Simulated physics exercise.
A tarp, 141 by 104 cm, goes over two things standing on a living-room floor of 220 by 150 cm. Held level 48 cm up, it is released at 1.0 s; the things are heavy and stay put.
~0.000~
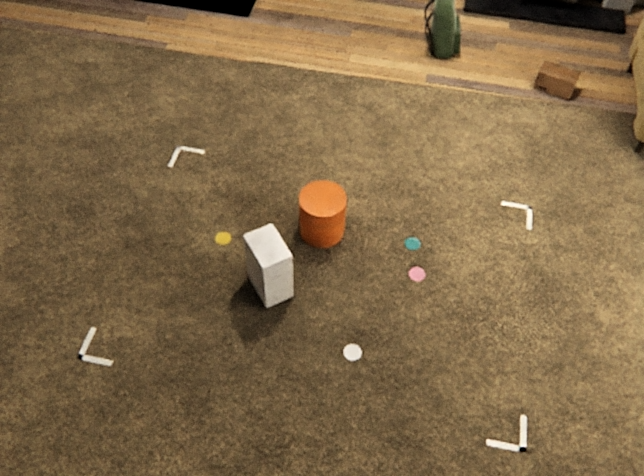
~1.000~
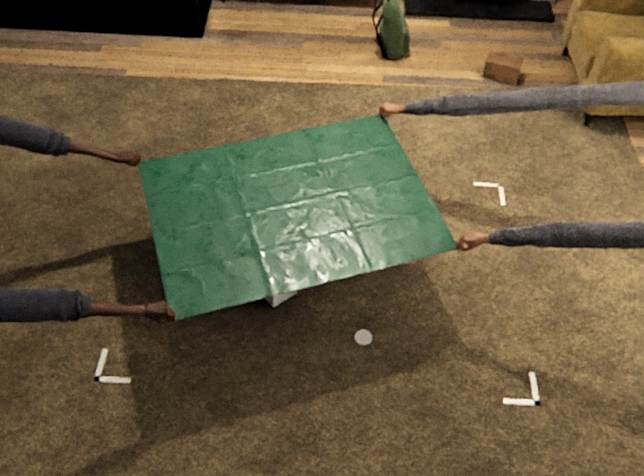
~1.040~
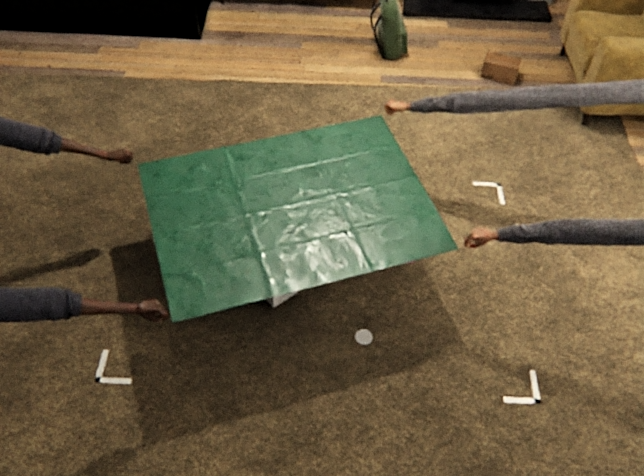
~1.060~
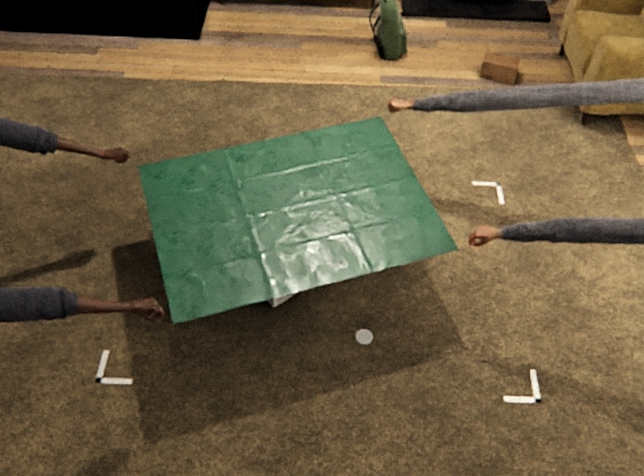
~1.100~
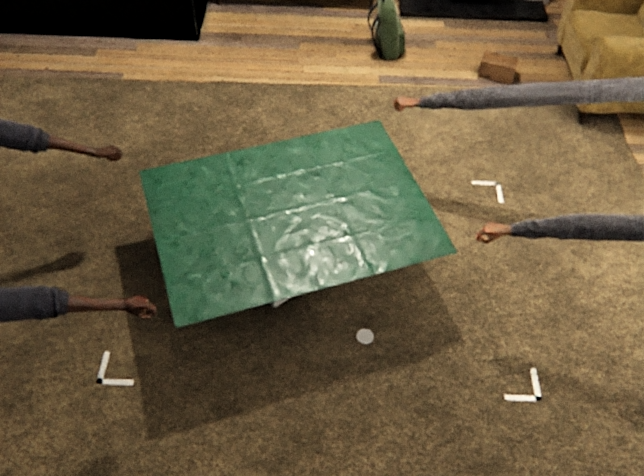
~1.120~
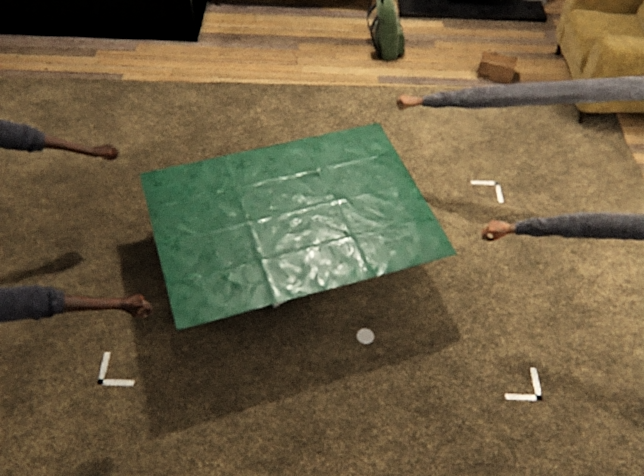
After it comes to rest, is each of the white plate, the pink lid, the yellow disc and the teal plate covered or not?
Result: White plate still shows, pink lid stays uncovered, yellow disc ends under the cloth, teal plate still shows.
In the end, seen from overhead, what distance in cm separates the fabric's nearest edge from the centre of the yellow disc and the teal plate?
Around 16 centimetres, then around 10 centimetres.
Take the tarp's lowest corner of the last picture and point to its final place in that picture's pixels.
Looks like it ends up close to (241, 347).
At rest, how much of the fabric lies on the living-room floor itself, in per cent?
Roughly 20 per cent.
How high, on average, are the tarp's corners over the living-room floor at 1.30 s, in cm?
Roughly 16 centimetres.
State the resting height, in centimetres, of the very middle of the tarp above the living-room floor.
Height: Approx. 40 cm.
After 1.3 s, 0 % of it is down, spanning 161 by 140 cm, above pink lid, yellow disc.
After 1.5 s, 10 % of it is down, spanning 144 by 125 cm, above yellow disc.
After 1.6 s, 15 % of it is down, spanning 139 by 126 cm, above yellow disc.
After 1.8 s, 15 % of it is down, spanning 135 by 120 cm, above yellow disc.
After 3.3 s, 20 % of it is down, spanning 127 by 118 cm, above yellow disc.
